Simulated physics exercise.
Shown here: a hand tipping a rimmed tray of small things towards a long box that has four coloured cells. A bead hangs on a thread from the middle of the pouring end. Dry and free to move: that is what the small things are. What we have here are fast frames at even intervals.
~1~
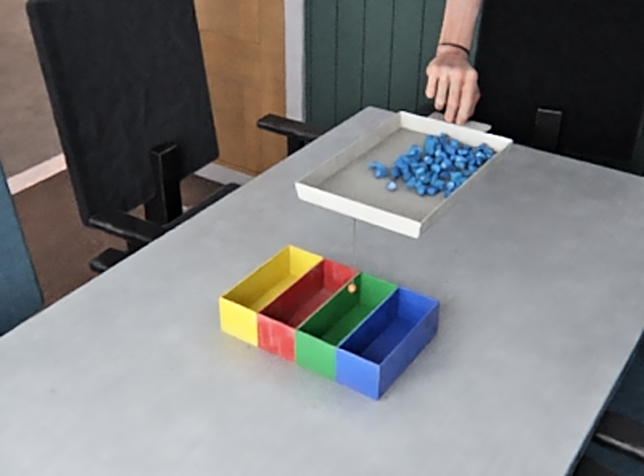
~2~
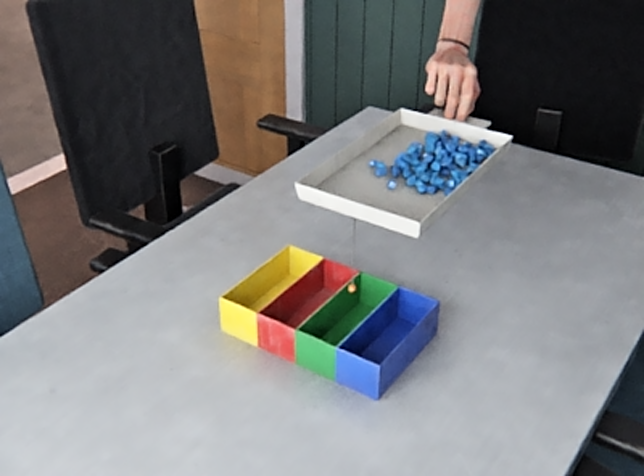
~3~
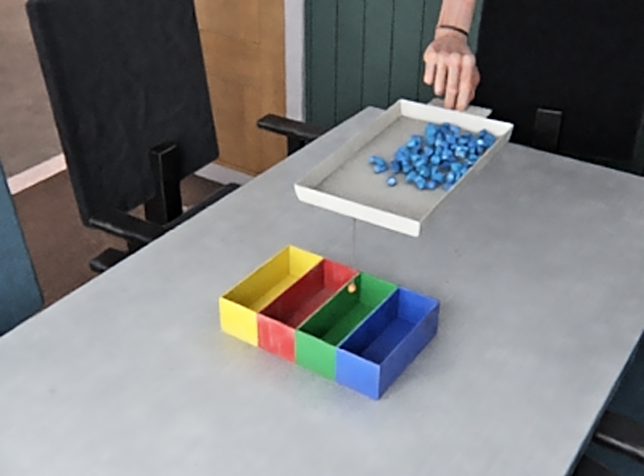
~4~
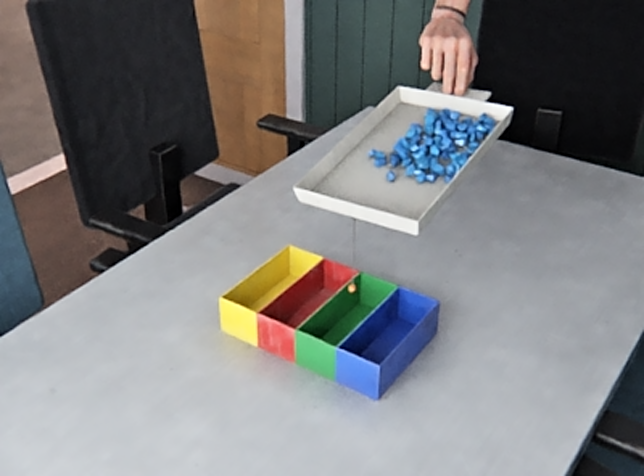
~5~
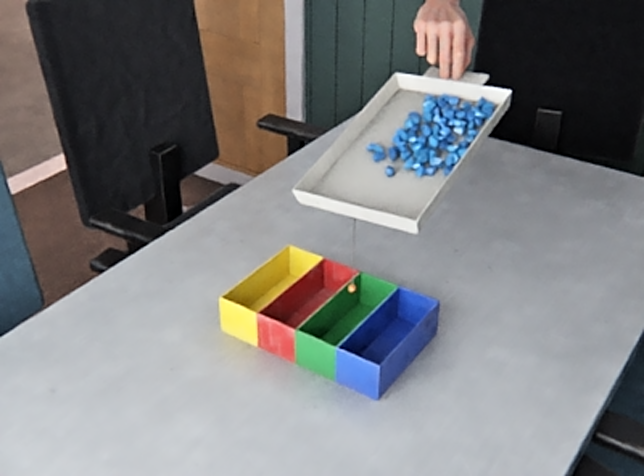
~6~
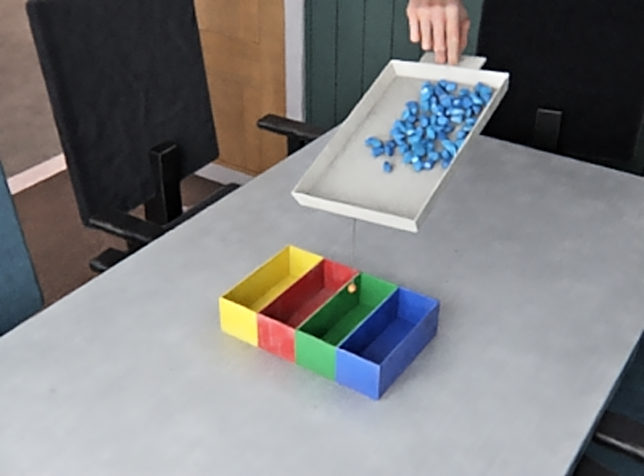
The clip shows a hand holding a rimmed tray of small blue stones above a long box with yellow, red, green and blue cells, then steadily raising the handle end, tilting the tray while the box stays still.
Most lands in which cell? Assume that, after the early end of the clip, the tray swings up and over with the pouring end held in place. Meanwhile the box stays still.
In the red cell.
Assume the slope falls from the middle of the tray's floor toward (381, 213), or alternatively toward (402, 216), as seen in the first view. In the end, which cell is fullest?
That blue cell, then blue.
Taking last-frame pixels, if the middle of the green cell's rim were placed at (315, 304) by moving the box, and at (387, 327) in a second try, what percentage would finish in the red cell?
It would be roughly 50 per cent, followed by roughly 20 per cent.
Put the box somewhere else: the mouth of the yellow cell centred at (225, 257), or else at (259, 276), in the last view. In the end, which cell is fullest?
That green cell first, the cell in red second.
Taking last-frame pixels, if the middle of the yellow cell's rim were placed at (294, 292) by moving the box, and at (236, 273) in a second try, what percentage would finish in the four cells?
Well, you'd get about 80 per cent and then about 90 per cent.
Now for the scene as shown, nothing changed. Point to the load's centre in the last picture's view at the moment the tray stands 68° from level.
About (329, 196).
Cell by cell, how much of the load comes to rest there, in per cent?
As percentages, the split is yellow cell 30, then red cell 50, then green cell 10, and finally blue cell 0.
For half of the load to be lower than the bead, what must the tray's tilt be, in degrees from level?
The tilt is near 105° by then.
Soon after the last picture, tray tipped steeply; nearly all on the tray; a small part falling or outside the box.
A little later, tray tipped past a quarter turn; about a third on the tray; about a quarter in the red cell; about a quarter in the yellow cell; a stray few in the green cell; about a quarter falling or outside the box.
Later still, tray tipped past a quarter turn; about half in the red cell; about a quarter in the yellow cell; a small part in the green cell; a small part falling or outside the box.
At rest, tray tipped past a quarter turn; about half in the red cell; about a quarter in the yellow cell; a small part in the green cell; none in the blue cell; a small part outside the box.
